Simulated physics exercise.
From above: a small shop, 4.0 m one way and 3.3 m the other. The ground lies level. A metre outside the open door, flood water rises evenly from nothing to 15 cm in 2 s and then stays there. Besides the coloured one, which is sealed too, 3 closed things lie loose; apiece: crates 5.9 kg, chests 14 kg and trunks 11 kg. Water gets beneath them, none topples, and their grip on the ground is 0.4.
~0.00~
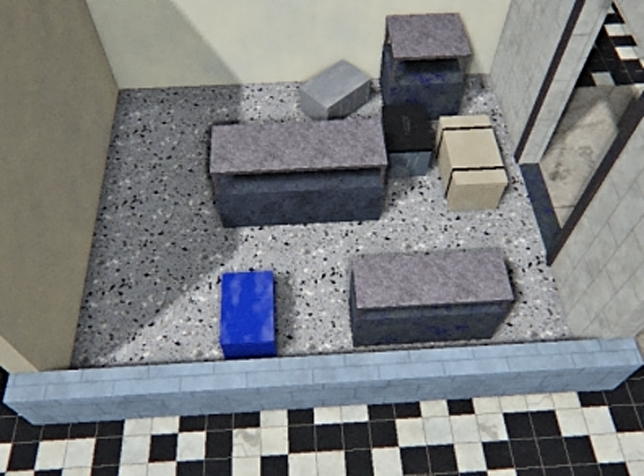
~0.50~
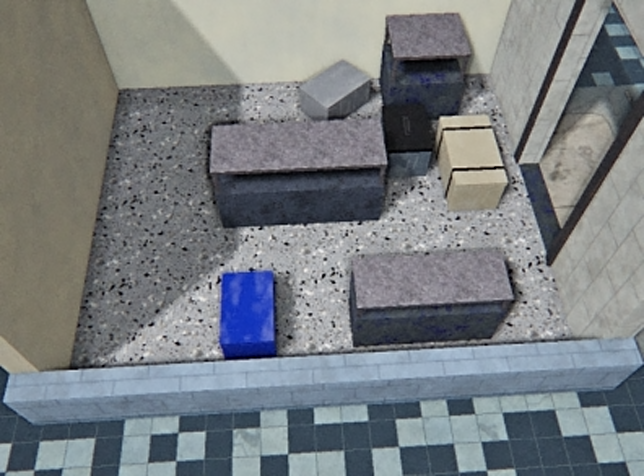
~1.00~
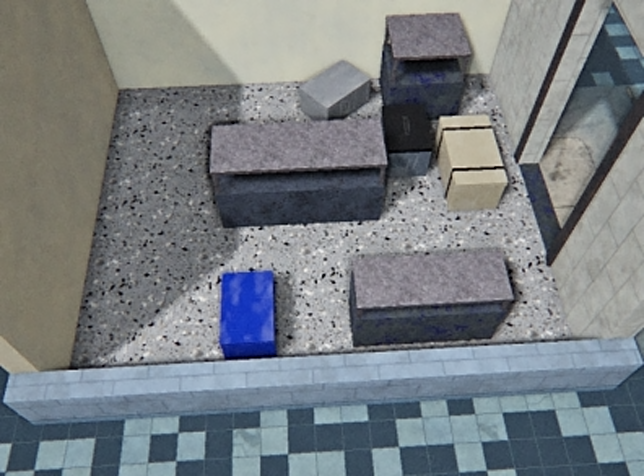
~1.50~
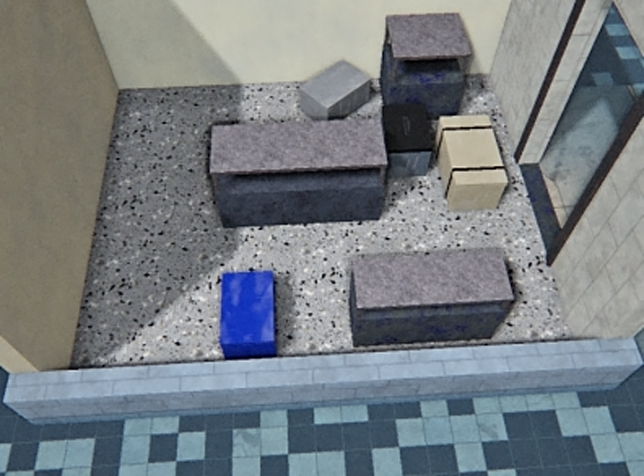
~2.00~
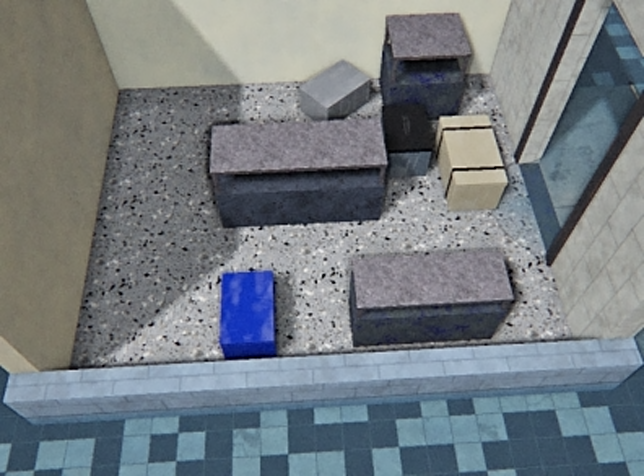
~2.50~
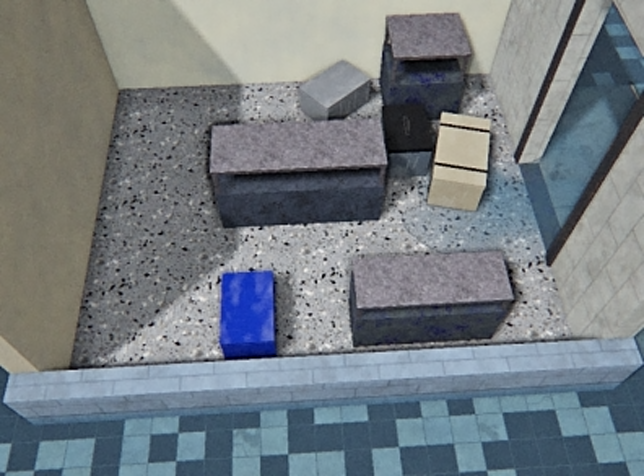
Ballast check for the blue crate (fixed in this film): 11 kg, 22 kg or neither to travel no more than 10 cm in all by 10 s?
Verdict: Only the larger load is enough.
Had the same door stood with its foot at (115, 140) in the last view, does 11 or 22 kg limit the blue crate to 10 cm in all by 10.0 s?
Then the smaller load will do.
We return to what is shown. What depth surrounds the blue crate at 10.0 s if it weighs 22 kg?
Roughly 7 cm.
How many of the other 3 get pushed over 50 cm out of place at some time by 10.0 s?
I count 3.
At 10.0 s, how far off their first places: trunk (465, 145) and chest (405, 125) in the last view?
In turn: 60 cm, 100 cm.
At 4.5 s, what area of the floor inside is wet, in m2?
About 6.0 m2.
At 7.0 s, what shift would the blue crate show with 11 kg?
About 80 cm.
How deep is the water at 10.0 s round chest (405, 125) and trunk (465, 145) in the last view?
Roughly 4 and 8 cm.
After 3.5 s the blue crate would be 0 cm from its start with 11 kg and 0 cm from its start with 22 kg; 0 cm of water round it then.
After 4.5 s the blue crate would be 18 cm from its start with 11 kg and 0 cm from its start with 22 kg; 3 cm of water round it then.
After 7.0 s the blue crate would be 78 cm from its start with 11 kg and 0 cm from its start with 22 kg; 3 cm of water round it then.
After 10.0 s the blue crate would be 96 cm from its start with 11 kg and 0 cm from its start with 22 kg; 7 cm of water round it then.
